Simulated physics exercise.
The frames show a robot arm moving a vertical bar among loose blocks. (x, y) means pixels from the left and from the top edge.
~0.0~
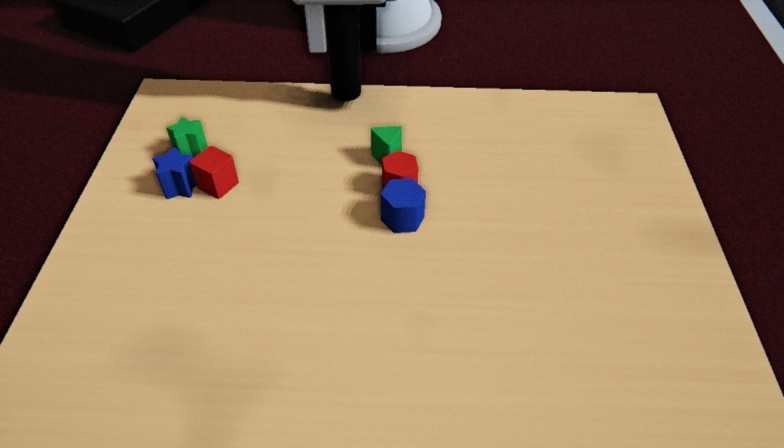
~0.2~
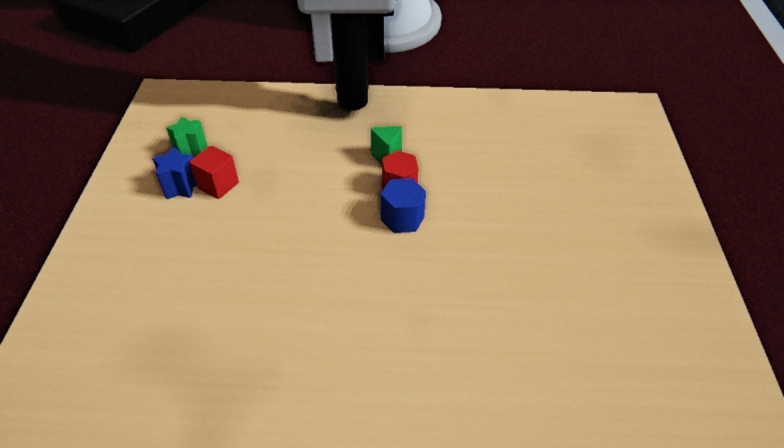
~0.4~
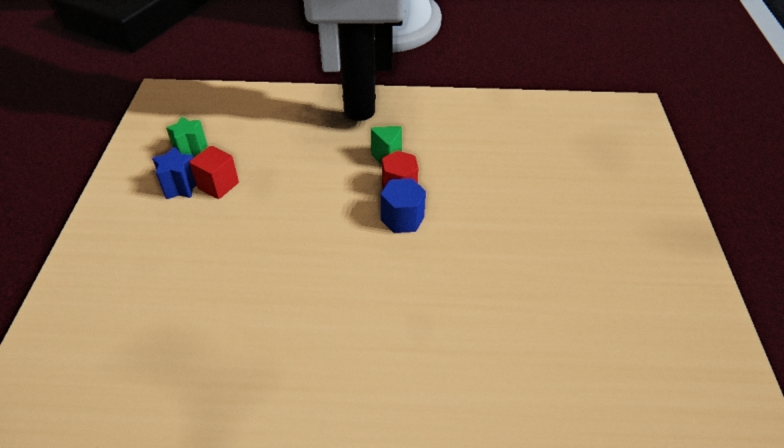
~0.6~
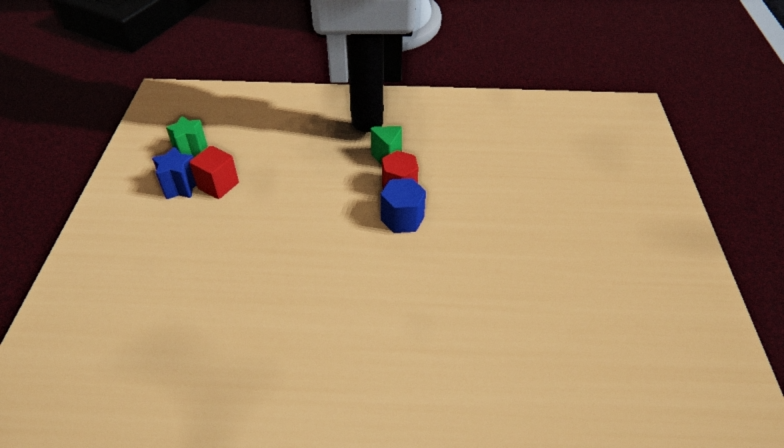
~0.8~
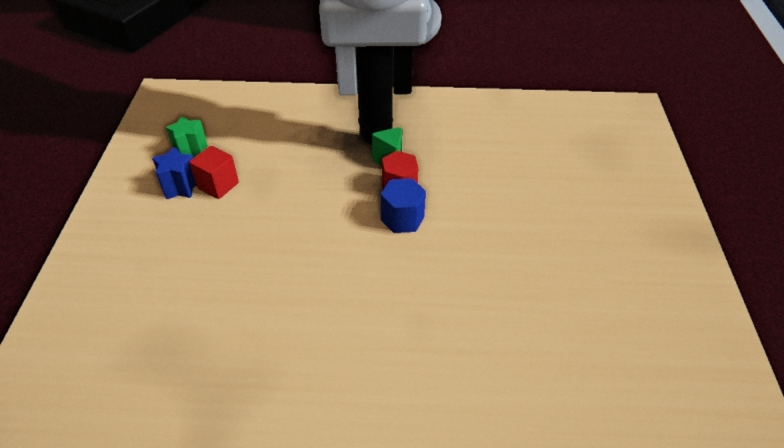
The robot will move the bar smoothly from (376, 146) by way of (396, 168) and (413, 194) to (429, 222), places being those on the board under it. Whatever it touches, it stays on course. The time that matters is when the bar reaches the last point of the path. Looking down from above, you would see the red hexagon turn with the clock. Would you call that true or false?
Answer: True.
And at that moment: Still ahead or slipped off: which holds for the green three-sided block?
I'm fairly sure the green three-sided block slides away from the front of the bar at some point.
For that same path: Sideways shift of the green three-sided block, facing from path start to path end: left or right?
Answer: Left.
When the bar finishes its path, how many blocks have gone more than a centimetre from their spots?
My prediction: No fewer than three blocks.
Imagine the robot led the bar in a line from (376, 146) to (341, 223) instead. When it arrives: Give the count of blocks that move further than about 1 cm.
Total: One.
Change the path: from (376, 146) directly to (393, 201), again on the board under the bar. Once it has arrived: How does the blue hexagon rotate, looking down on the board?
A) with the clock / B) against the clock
My pick is A.
What follows on the original path. One third of the way, bar at (396, 158); green three-sided block at (422, 152), turned 35° anticlockwise; red hexagon at (410, 170), turned 45° clockwise; blue hexagon at (402, 198).
Two thirds of the way, bar at (414, 183); green three-sided block at (444, 164), turned 90° anticlockwise; red hexagon at (430, 193), turned 50° clockwise; blue hexagon at (403, 214), turned 50° clockwise.
At the end, bar at (430, 211); green three-sided block at (444, 164), turned 90° anticlockwise; red hexagon at (452, 222), turned 40° clockwise; blue hexagon at (403, 218), turned 65° clockwise.
